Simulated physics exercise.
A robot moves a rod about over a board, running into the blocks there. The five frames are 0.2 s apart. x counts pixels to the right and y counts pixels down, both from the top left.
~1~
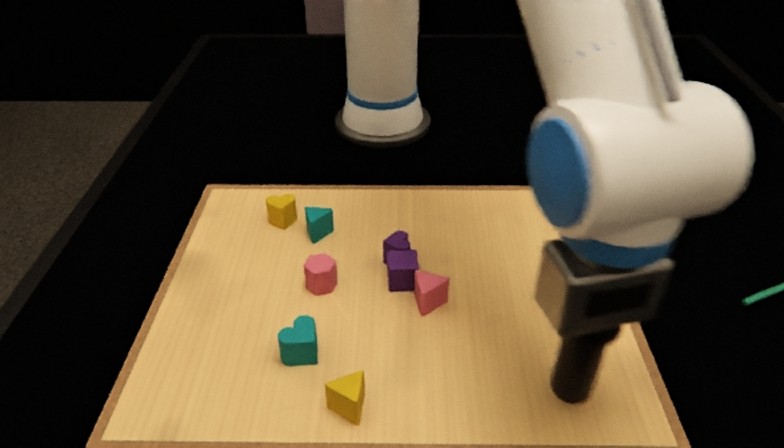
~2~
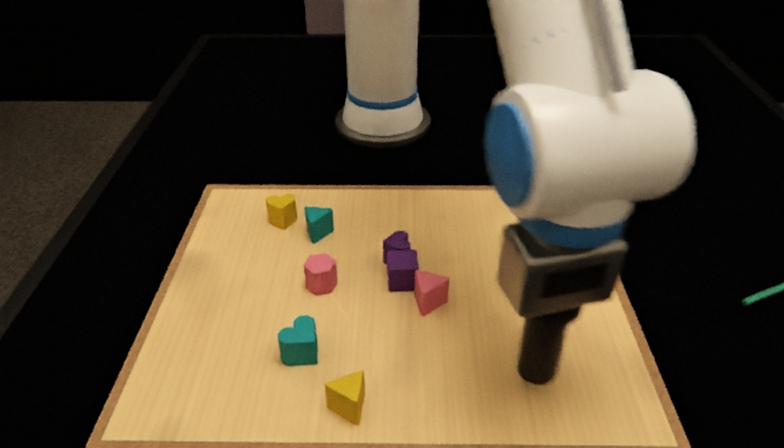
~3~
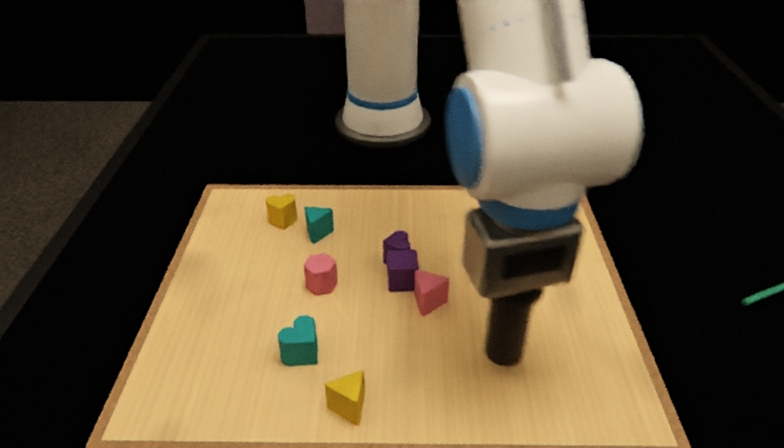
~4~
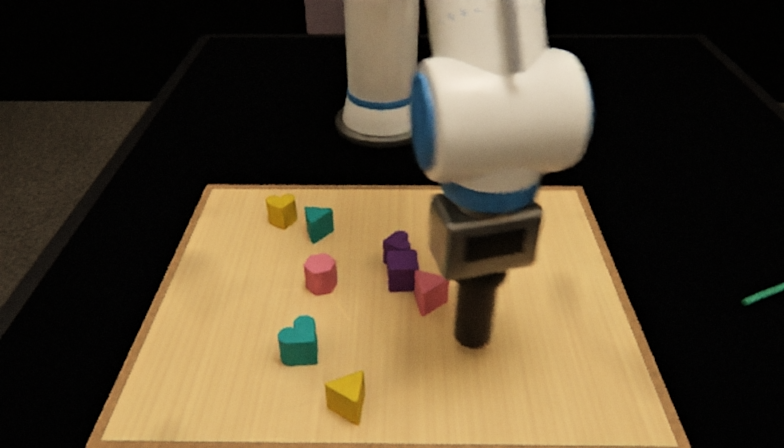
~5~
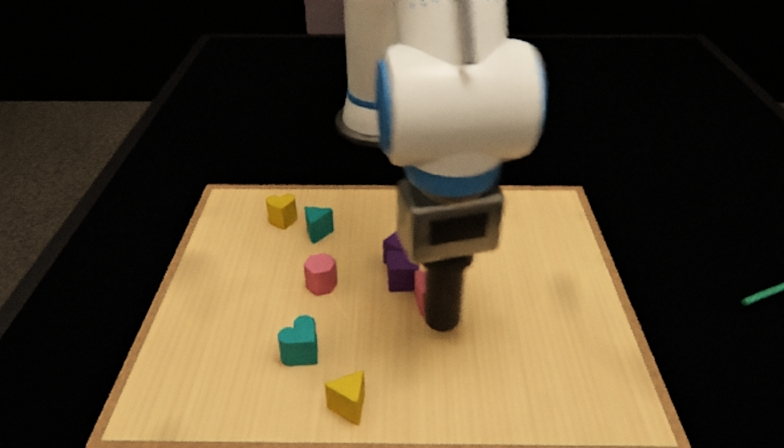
A white robot arm holding a dark rod starts at the right side of a wooden board scattered with small coloured blocks. It glides steadily left and slightly toward the back, until the rod is in front of the pink triangular block, partly hiding it, while the blocks stay in place.
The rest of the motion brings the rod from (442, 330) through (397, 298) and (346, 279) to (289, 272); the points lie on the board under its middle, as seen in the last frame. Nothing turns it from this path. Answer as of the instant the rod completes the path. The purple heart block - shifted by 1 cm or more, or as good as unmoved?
From what I can tell, it won't keep its place.
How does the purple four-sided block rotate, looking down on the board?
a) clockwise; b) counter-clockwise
a - clockwise.
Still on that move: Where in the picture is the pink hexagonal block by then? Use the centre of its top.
Final place: (279, 270).
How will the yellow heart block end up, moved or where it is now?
The block stays on its spot.
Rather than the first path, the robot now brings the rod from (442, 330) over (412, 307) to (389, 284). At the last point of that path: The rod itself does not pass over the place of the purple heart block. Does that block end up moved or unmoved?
Well, the purple heart block shifts from its place.
On the path given first. One third of the way, rod (396, 286); purple heart block (395, 233); purple four-sided block (404, 251), turned 15° anticlockwise; pink triangular block (427, 265), turned 70° clockwise.
Two thirds of the way, rod (345, 268); pink hexagonal block (312, 263); purple heart block (397, 230), turned 25° anticlockwise; purple four-sided block (400, 248), turned 30° clockwise; pink triangular block (427, 265), turned 70° clockwise.
At the end, rod (288, 261); yellow heart block not moved; pink hexagonal block (279, 270), turned 90° anticlockwise; purple heart block (397, 230), turned 25° anticlockwise; purple four-sided block (400, 248), turned 30° clockwise; pink triangular block (427, 265), turned 70° clockwise.
